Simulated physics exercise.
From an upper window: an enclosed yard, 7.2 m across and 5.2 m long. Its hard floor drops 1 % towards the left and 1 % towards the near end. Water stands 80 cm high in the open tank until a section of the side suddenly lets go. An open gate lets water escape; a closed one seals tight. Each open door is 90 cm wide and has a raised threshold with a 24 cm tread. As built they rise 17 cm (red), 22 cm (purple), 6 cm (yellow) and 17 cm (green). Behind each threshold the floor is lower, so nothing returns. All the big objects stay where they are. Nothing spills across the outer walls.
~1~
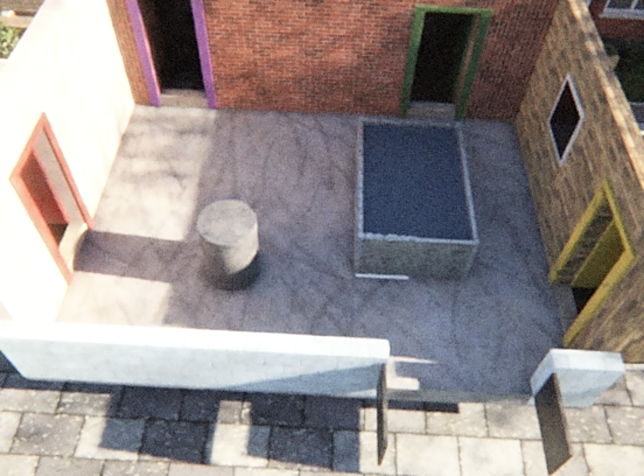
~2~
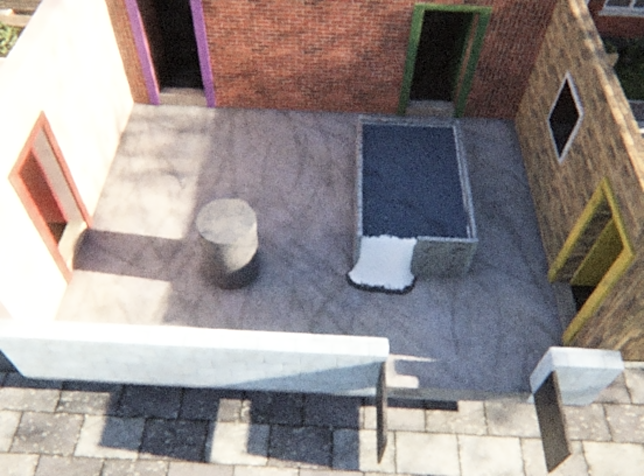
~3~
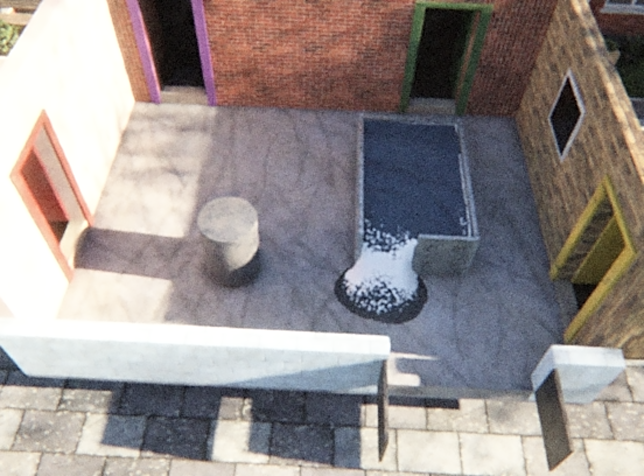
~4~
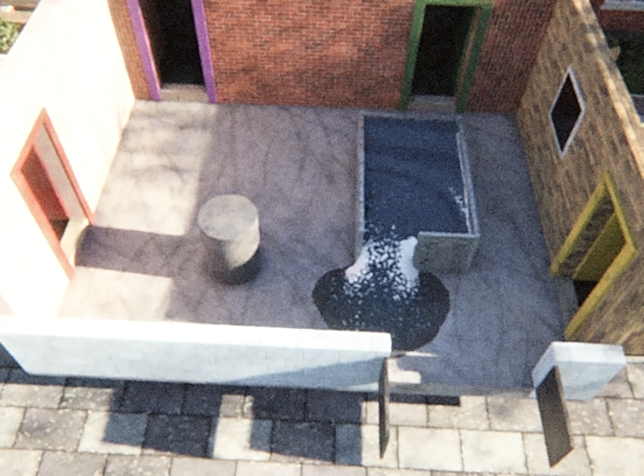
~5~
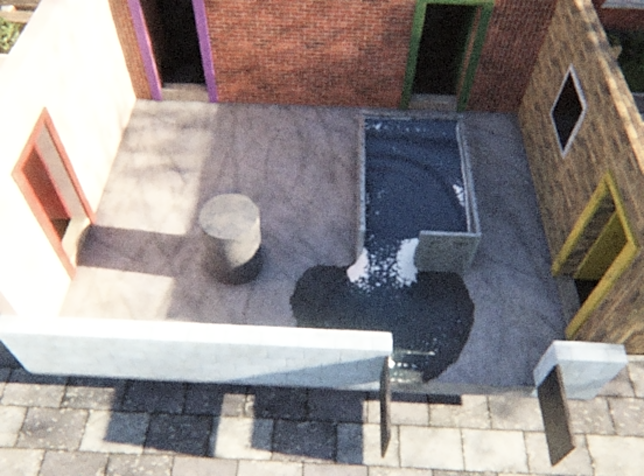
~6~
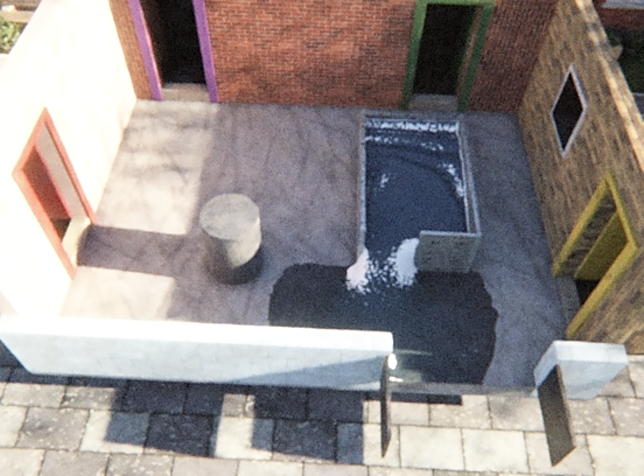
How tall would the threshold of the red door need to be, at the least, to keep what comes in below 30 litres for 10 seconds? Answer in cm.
It would have to be roughly 12.5 cm high.
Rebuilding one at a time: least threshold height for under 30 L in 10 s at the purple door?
Roughly 7.5 cm at purple.
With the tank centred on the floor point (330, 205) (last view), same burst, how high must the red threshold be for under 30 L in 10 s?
About 12.0 cm.
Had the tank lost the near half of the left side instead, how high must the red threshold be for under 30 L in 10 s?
Some 16 cm.
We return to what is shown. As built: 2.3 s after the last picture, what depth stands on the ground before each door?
Depths in cm: Red 19, purple 0, yellow 1, green 0.
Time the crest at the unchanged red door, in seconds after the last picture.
At about 2.4 s.
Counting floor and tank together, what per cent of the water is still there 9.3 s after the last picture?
Roughly 60 in a hundred.
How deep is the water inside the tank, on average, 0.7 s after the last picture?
Roughly 57 cm on average.
Then, 0.7 s after the last picture water covers 15 % of the floor, deepest (46 cm) near (365, 362); it has not reached the red door.
Then, 2.3 s after the last picture water covers 30 % of the floor, deepest (30 cm) near (48, 348); 19 cm at the red door, 0 litres in over its 17 cm threshold.
Then, 9.3 s after the last picture water covers 80 % of the floor, deepest (12 cm) near (48, 348); 8 cm at the red door, 4 litres in over its 17 cm threshold.
At the red door as built, the water peaked near 19 cm, 2.3 s after the last picture.
With a threshold of 11.5 cm, 39 litres would have come in within the 10 s; with 15.5 cm, 9 litres. So under 30 litres takes about 12.5 cm.
